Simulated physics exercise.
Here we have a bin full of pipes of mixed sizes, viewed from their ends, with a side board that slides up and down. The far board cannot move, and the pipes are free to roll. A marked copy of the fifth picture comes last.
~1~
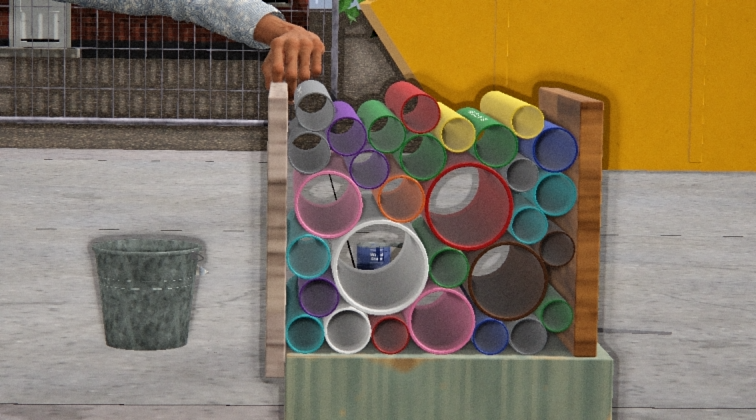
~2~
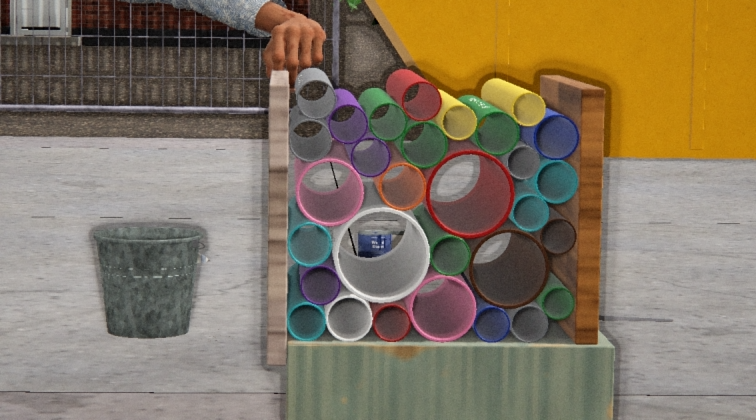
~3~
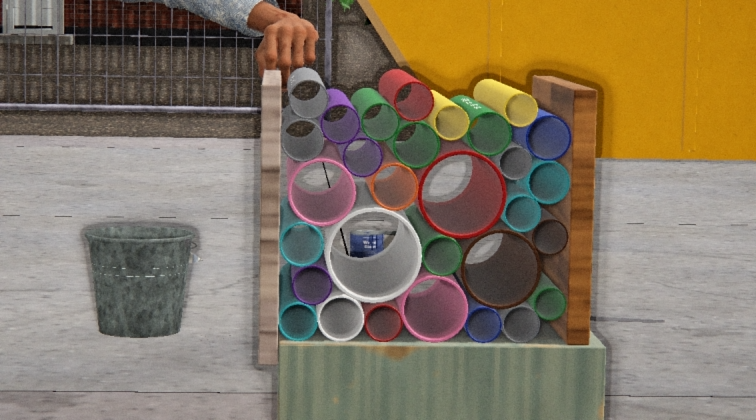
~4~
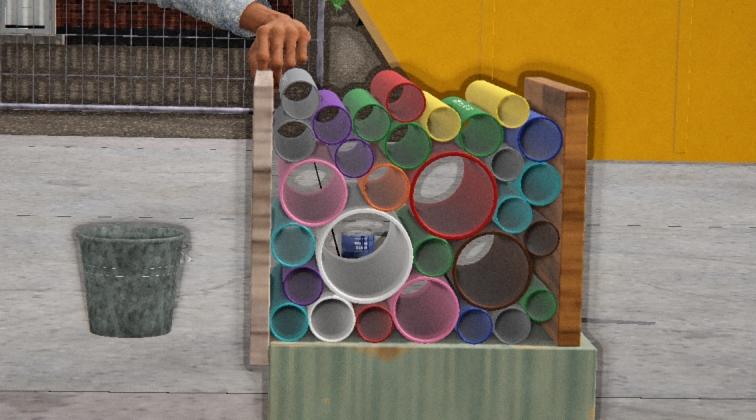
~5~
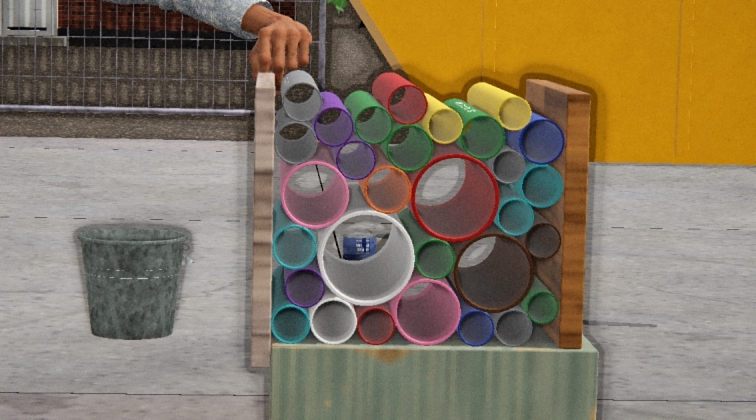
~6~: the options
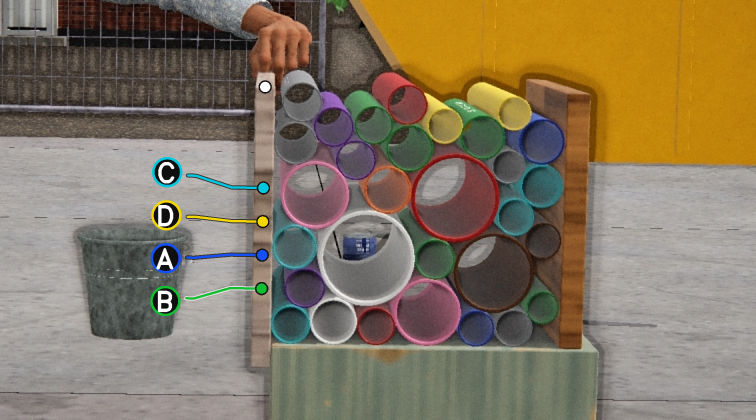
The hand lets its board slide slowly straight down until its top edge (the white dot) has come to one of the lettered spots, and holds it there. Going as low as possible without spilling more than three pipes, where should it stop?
Stop at A.
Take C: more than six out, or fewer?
Fewer than six.
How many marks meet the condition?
The number is three.
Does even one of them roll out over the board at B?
At B: Yes.
On the marked copy, A at (262, 255); B at (262, 288); C at (264, 188); D at (263, 222); the white dot at (265, 87).
Following A. Soon after the start, top of the board (274, 162).
Later, top of the board (272, 248).
In the end, top of the board (272, 255), two out over the board.
As for the rest, B more than three out over the board; C two out over the board; D two out over the board.
